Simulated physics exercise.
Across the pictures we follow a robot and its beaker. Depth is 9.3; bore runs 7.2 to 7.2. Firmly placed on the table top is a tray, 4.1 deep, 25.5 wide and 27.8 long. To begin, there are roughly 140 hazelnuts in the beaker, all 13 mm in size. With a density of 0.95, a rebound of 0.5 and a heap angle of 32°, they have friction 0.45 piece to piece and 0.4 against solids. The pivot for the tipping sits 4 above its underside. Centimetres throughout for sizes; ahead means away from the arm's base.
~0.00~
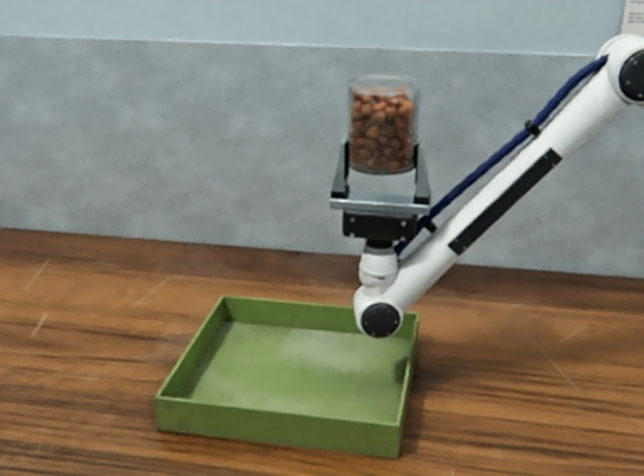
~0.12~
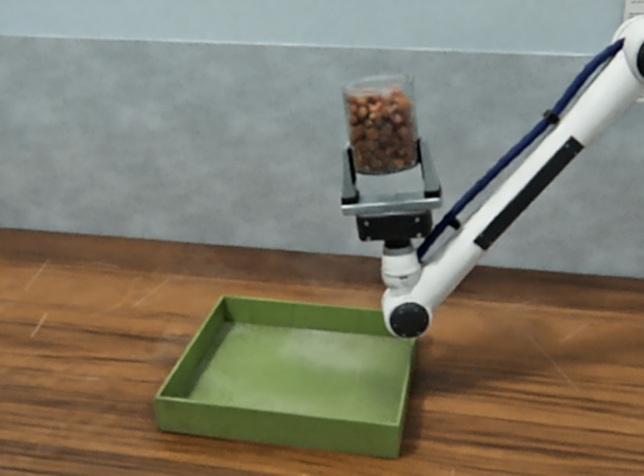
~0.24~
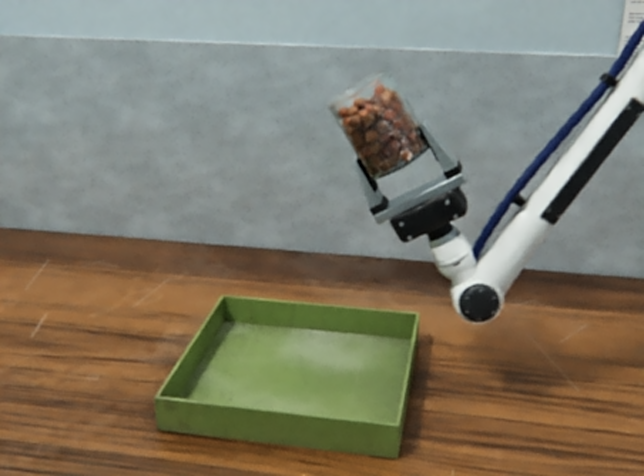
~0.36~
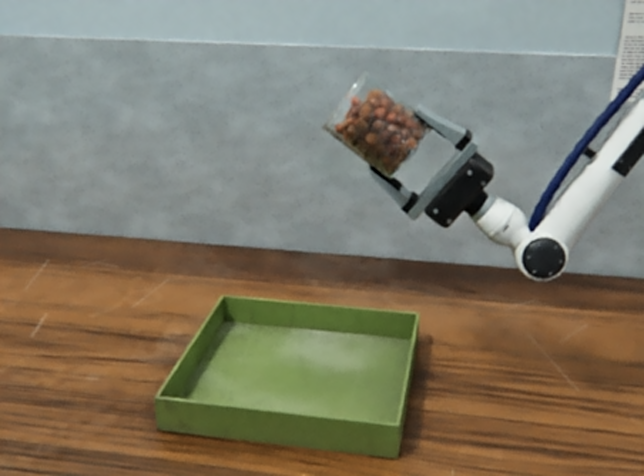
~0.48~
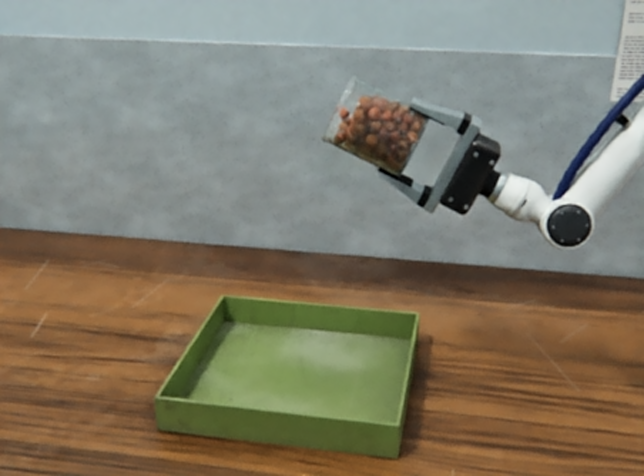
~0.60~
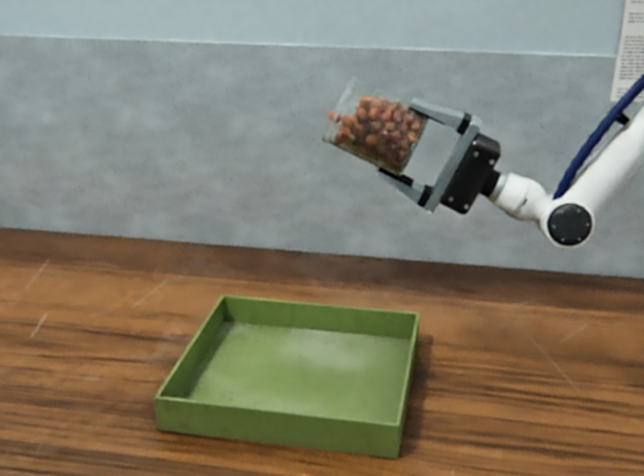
A white robot arm holding a clear beaker of brown hazelnuts upright above a green tray on a wooden table swings its wrist to the right and tilts the beaker steeply to the left, the nuts shifting toward its rim.
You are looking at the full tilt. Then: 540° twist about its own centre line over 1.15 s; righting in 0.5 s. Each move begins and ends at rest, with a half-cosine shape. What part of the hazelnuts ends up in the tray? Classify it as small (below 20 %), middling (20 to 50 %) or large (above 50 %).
Classified as small.
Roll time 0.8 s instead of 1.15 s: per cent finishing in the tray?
It would then come to about 5 per cent.
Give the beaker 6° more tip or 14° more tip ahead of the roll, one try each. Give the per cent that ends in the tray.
About 15 and 30 per cent.
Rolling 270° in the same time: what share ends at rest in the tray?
Share: Close to 5 %.
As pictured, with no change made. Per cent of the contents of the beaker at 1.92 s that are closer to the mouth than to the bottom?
40 %.
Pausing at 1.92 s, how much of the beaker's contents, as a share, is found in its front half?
50 per cent or thereabouts.
By 1.26 s, tipped 66°, highest piece 38 above the table; 140 in the beaker, 1 in the tray, 2 in flight or on a rim.
By 1.92 s, tipped 49°, highest piece 37 above the table; 138 in the beaker, 5 in the tray.
By 2.45 s, upright, highest piece 39 above the table; 138 in the beaker, 5 in the tray.
By 3.15 s, upright, highest piece 39 above the table; 138 in the beaker, 5 in the tray.
Final count, 138 in the beaker, 5 in the tray. That is 3 % in the tray.
